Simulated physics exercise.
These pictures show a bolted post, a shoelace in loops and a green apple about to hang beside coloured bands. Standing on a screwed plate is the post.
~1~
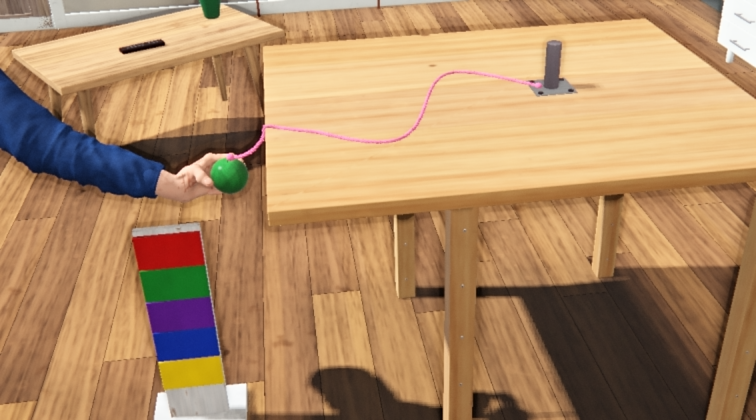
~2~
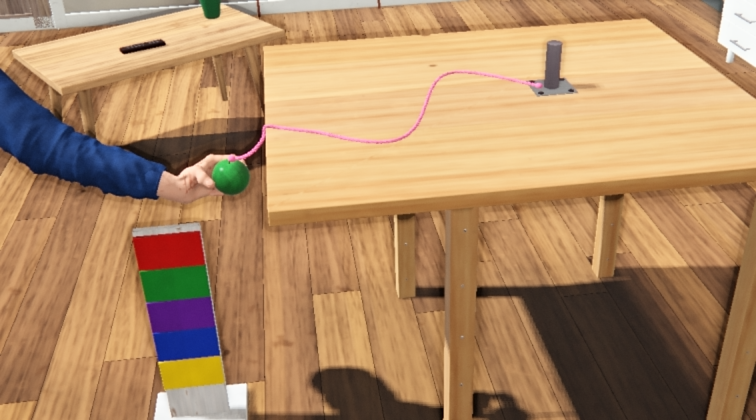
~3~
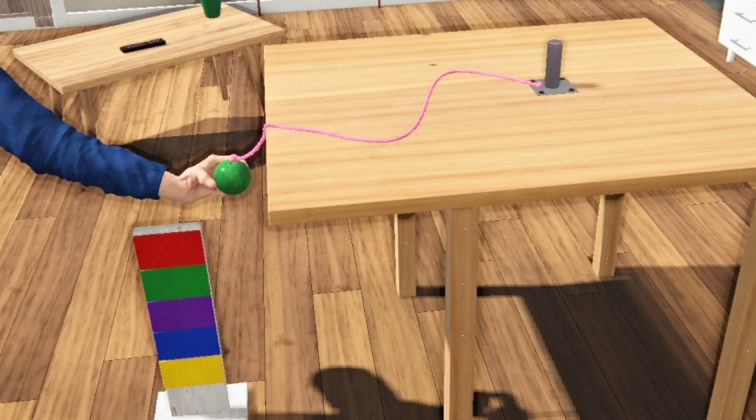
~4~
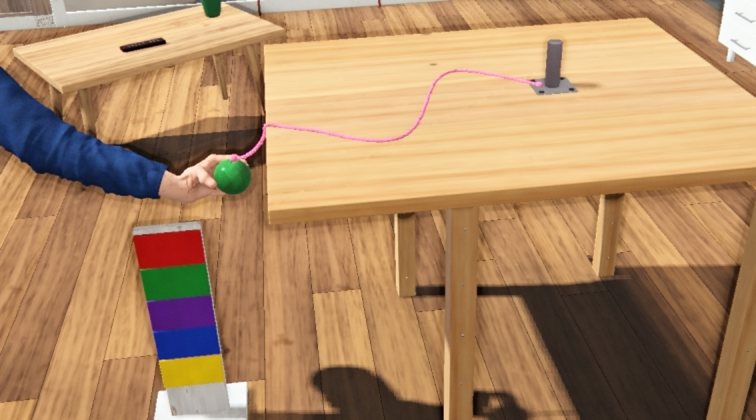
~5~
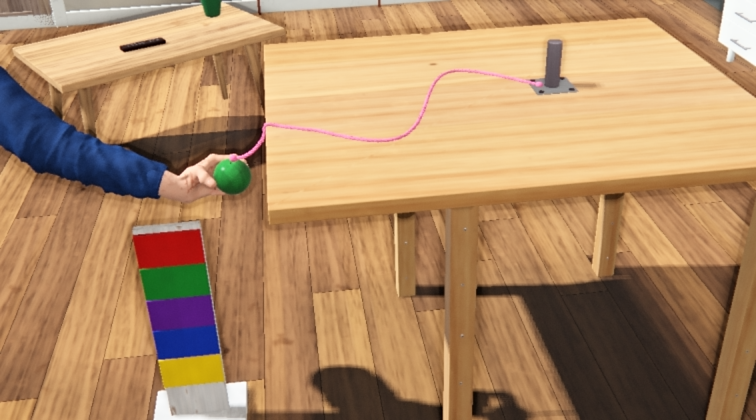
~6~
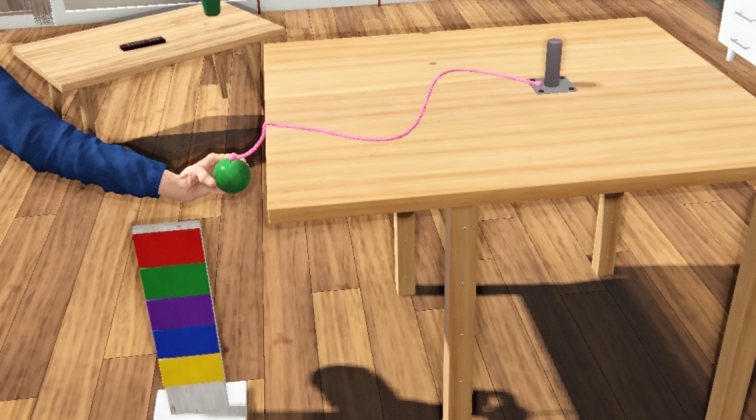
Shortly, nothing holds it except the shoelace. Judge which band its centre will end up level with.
I would say purple.
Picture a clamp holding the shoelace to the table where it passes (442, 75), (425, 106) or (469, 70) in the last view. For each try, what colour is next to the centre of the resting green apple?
Try one: Green. Try two: Red. Try three: Green.
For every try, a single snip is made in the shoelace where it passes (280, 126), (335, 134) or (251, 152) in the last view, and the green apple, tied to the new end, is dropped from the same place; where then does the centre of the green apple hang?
Try 1: About (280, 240). Try 2: About (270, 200). Try 3: About (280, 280).
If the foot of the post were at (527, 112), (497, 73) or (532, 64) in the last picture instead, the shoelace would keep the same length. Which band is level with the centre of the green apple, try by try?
Blue; blue; purple.
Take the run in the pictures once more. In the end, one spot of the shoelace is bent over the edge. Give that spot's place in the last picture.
Roughly (397, 138).
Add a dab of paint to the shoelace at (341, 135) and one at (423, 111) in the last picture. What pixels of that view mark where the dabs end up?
The first finishes about (270, 169) and the second about (331, 109).
Early on, apple near (247, 265); level with green.
Midway, apple near (295, 291); level with purple.
Near the end, apple near (279, 291); level with purple.
Finally, apple near (284, 291); level with purple. The purple one.
